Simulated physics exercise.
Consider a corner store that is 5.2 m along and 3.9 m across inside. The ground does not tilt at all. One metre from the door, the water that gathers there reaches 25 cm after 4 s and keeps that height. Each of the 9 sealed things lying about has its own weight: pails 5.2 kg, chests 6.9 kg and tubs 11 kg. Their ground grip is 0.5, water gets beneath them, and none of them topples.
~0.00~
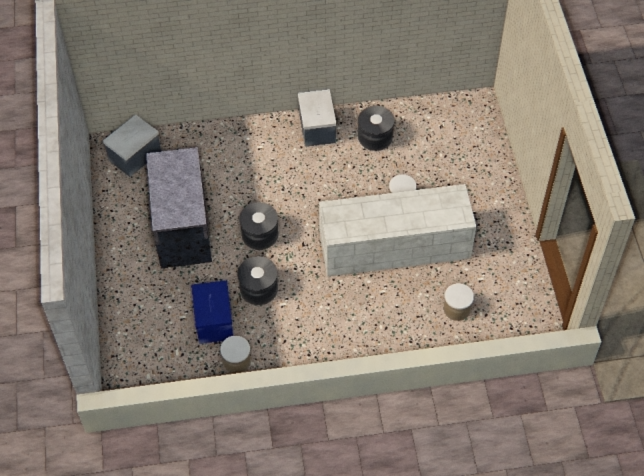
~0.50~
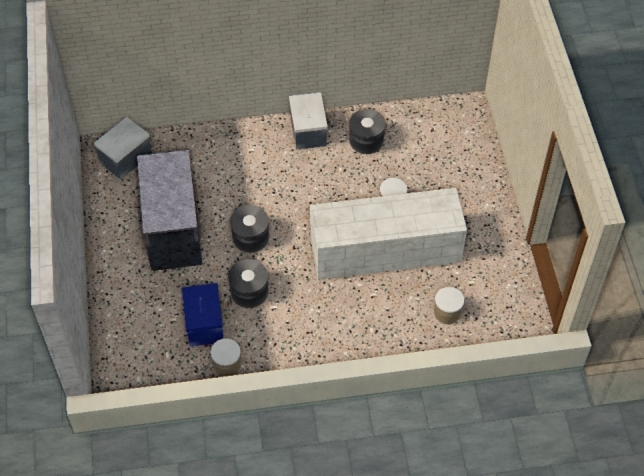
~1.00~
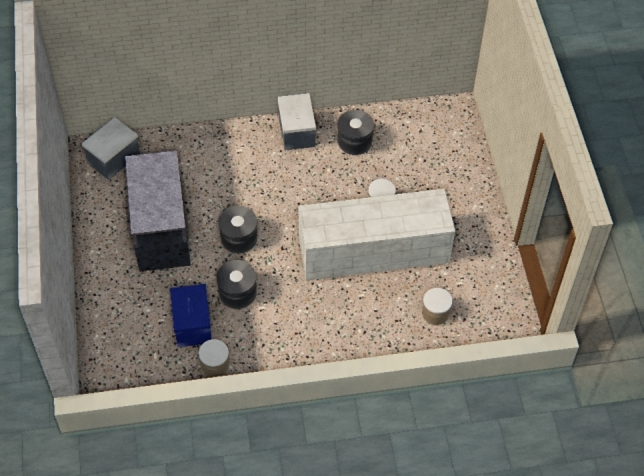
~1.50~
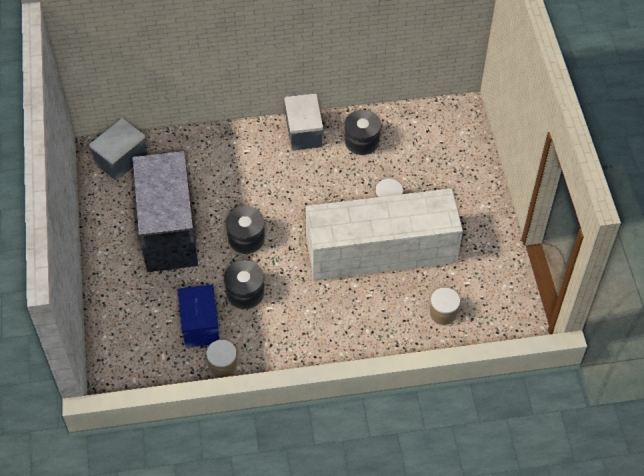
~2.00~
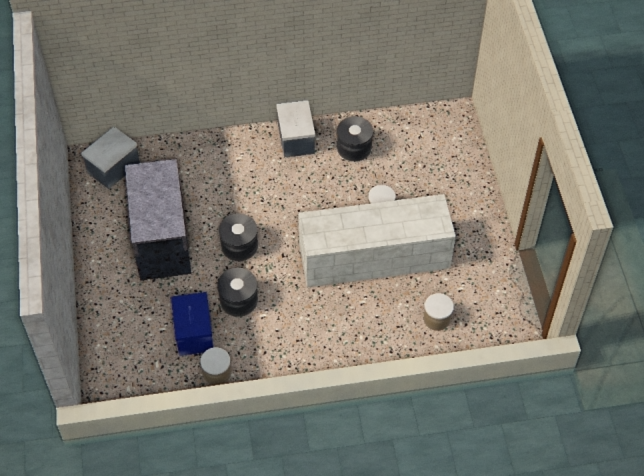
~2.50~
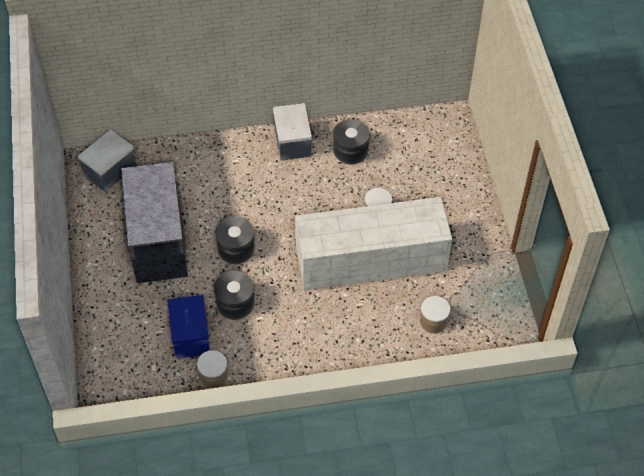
Water turns the paved ground outside a small walled room from brownish pink to blue-green, while the view shifts slightly. Inside, the blue chest, pale blocks and round tubs stay in place on the speckled floor. Finally, a shallow patch of water spreads inward from the doorway at right.
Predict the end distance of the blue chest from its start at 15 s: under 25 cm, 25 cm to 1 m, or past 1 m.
I reckon it goes over a metre.
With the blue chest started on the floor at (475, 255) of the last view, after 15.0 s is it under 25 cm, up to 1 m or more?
By then it winds up well off.
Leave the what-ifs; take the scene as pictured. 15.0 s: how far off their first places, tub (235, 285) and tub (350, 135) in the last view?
They've ended up 250 cm and 80 cm away, in that order.
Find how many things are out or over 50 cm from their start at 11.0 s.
It comes to 6.
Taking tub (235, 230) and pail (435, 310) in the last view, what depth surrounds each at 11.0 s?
Some 6 cm at the first, some 9 cm at the second.
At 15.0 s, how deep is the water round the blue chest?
The depth there is around 10 cm.
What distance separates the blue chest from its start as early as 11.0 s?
Shift by then: About 250 cm.
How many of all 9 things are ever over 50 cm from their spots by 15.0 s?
Answer: 9.
After 3.5 s the blue chest is near (188, 318), 0.0 m from its start, aground; 0 afloat.
After 6.8 s the blue chest is near (96, 279), 1.2 m from its start, afloat; 3 afloat.
After 11.0 s the blue chest is near (237, 132), 2.6 m from its start, afloat; 6 afloat.
After 15.0 s the blue chest is near (241, 201), 1.6 m from its start, afloat; 9 afloat.
